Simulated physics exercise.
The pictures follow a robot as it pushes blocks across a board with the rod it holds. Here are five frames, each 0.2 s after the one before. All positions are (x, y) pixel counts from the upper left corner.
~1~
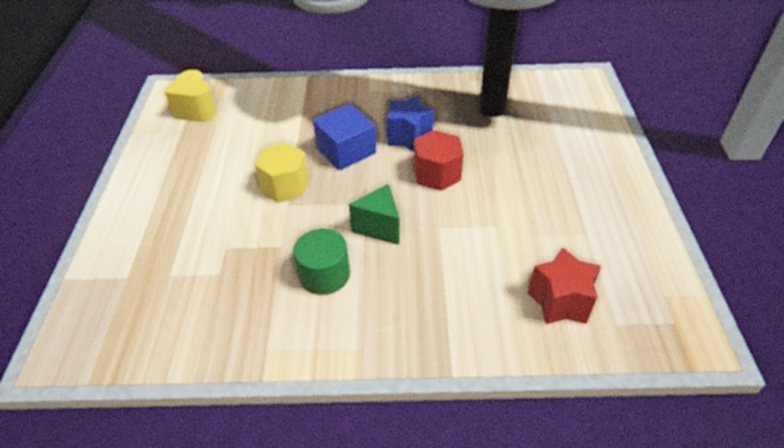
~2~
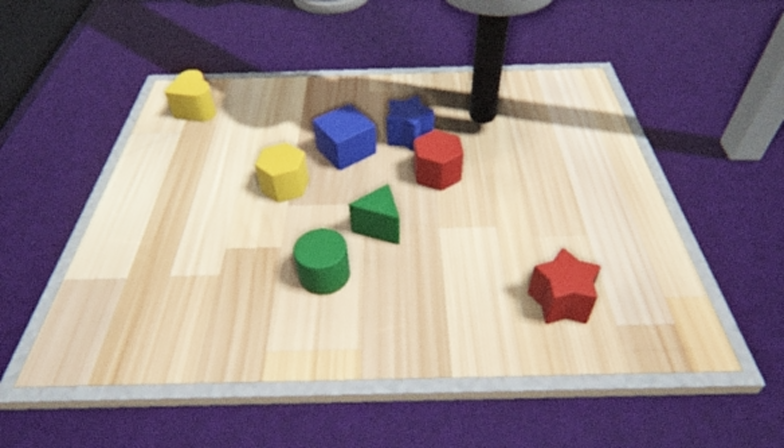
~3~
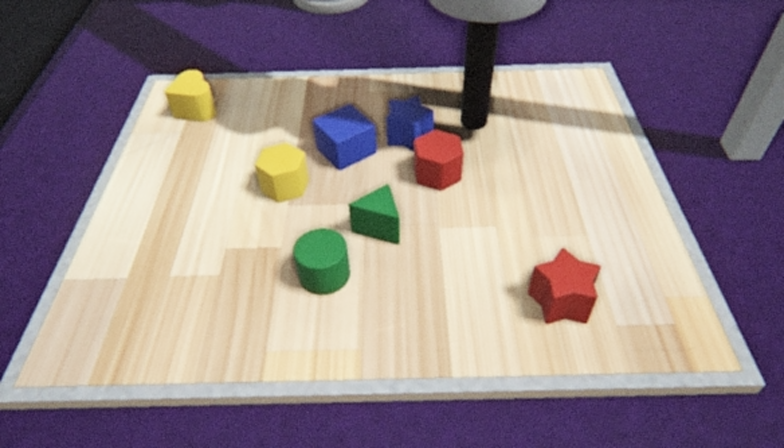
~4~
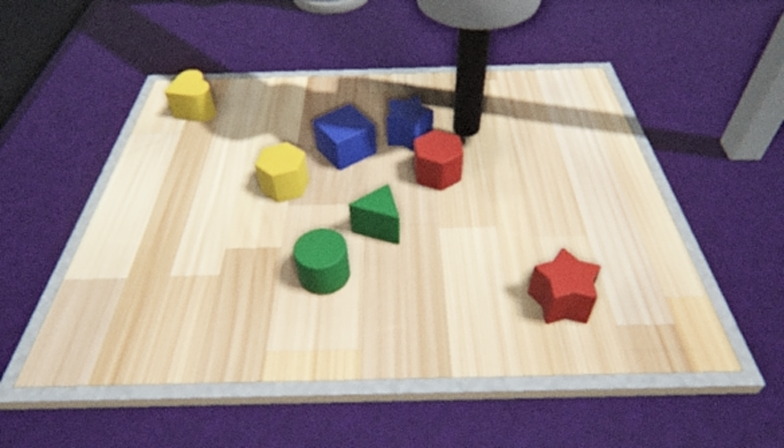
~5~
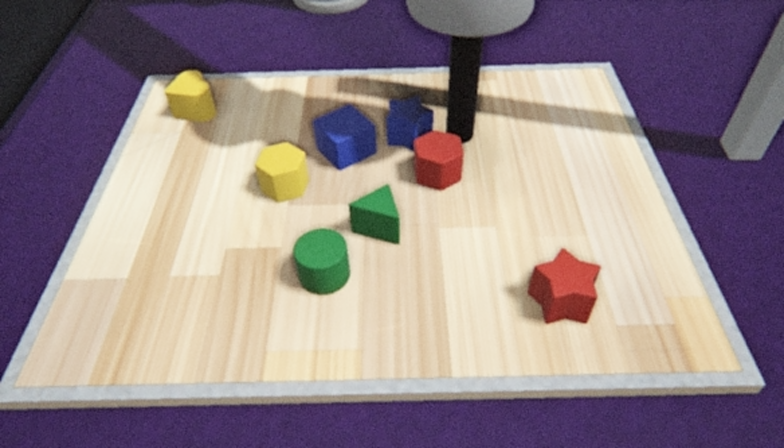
On a pale wooden board over purple fabric, a black rod sliding slightly left and nearer among colored blocks that stay still.
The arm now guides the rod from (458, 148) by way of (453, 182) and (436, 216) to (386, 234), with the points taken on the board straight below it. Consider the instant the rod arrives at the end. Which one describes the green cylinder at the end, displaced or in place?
It keeps its position.
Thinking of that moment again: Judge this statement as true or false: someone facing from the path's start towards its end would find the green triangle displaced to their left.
The statement is false.
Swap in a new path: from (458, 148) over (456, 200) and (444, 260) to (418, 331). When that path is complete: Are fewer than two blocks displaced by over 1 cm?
My answer is yes.
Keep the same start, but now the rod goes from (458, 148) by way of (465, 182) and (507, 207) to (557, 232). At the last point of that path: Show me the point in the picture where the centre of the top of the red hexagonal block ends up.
Close to (429, 160).
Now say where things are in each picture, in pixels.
Lower end of the rod at (492, 111), tops of blocks, green cylinder at (320, 247), green triangle at (378, 201), red hexagonal block at (439, 145), in the first picture.
Rod at (482, 117), blocks as before, in the second picture.
Rod at (474, 123), blocks as before, in the third picture.
Rod at (466, 130), blocks as before, in the fourth picture.
Rod at (459, 137), green cylinder at (320, 247), green triangle at (378, 201), red hexagonal block at (439, 145), in the fifth picture.
What follows on the original path. One third of the way, rod at (454, 171); red hexagonal block at (420, 165), turned 45° clockwise.
Two thirds of the way, rod at (436, 204); green triangle at (363, 203), turned 35° anticlockwise; red hexagonal block at (394, 180), turned 110° clockwise.
At the end, rod at (386, 222); green cylinder not moved; green triangle at (340, 209), turned 40° anticlockwise; red hexagonal block at (367, 180), turned 185° clockwise.
